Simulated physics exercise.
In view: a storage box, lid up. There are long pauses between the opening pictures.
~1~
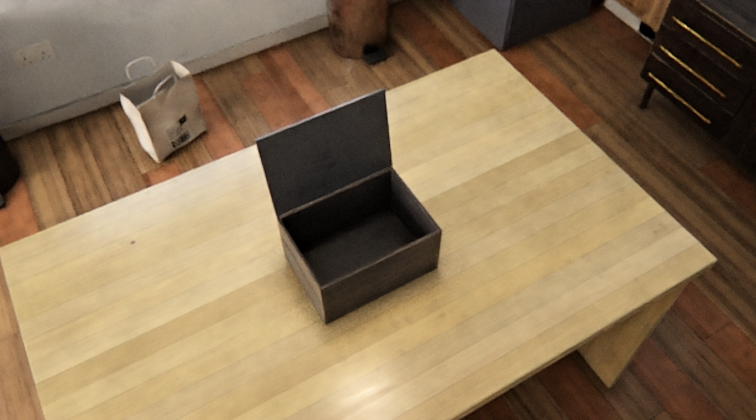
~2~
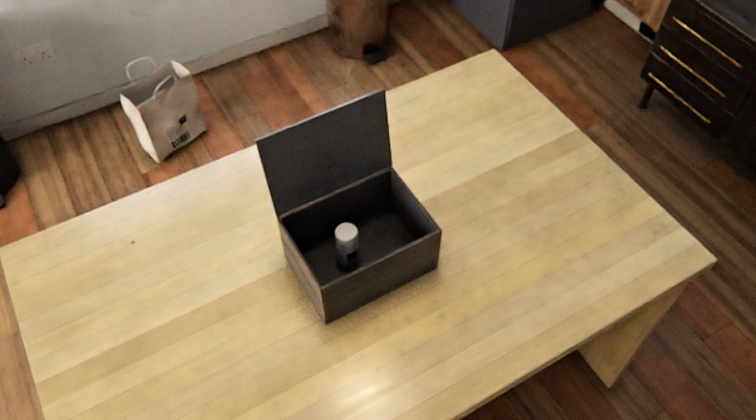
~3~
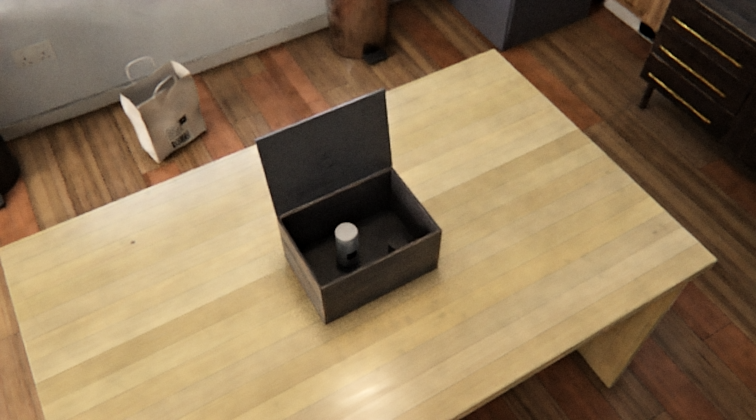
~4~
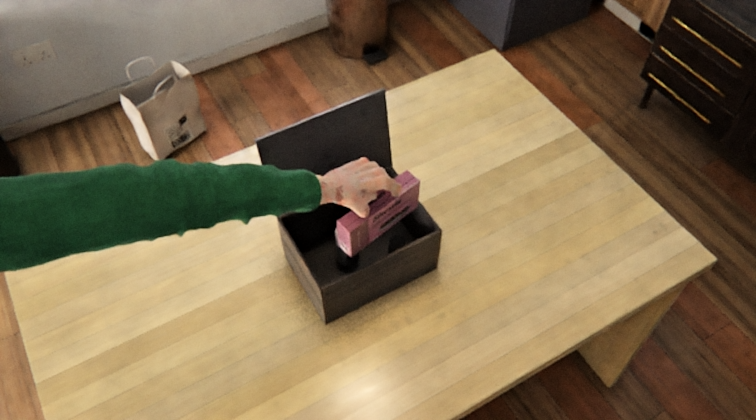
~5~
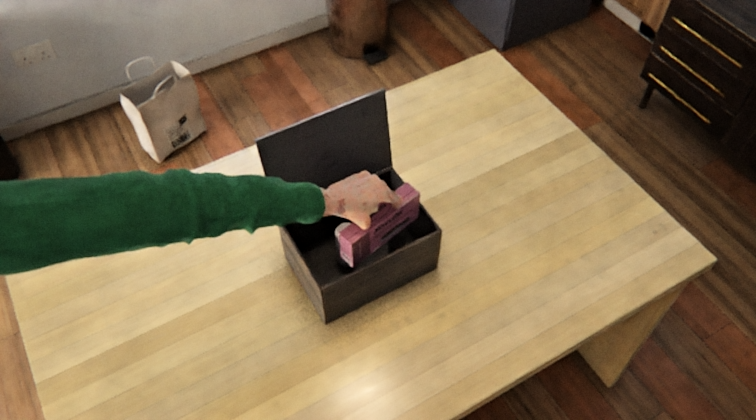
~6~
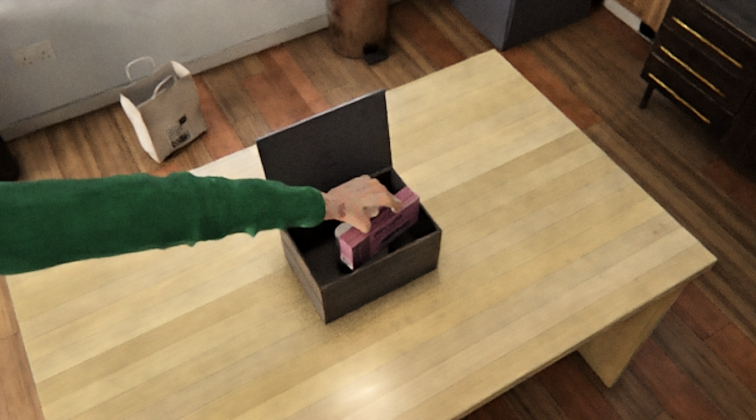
At the start, an empty dark storage box sits open on a wooden table. A small pale-topped cylinder appears inside, then a small dark item shows beside it. A green-sleeved arm reaches in from the left and lowers a pink packet into the box, its hand still on it.
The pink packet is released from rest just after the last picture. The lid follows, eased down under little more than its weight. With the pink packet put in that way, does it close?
As it turns out, it closes.
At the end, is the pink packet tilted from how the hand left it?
The pink packet stays as placed.
Then, 0.40 s later than the last frame, pink packet tilted by 11° near (359, 252); white shaker moved a little.
Then, 1.50 s later than the last frame, lid 63° above the rim; pink packet moved about its own width near (358, 255); white shaker moved a little.
Then, 2.00 s later than the last frame, lid 25° above the rim; pink packet moved about its own width near (358, 255); white shaker moved a little.
When it is over, lid shut; moved from the start, pink packet; the other 2 as before. End places, in pixels of the last picture, pink packet near (358, 255).
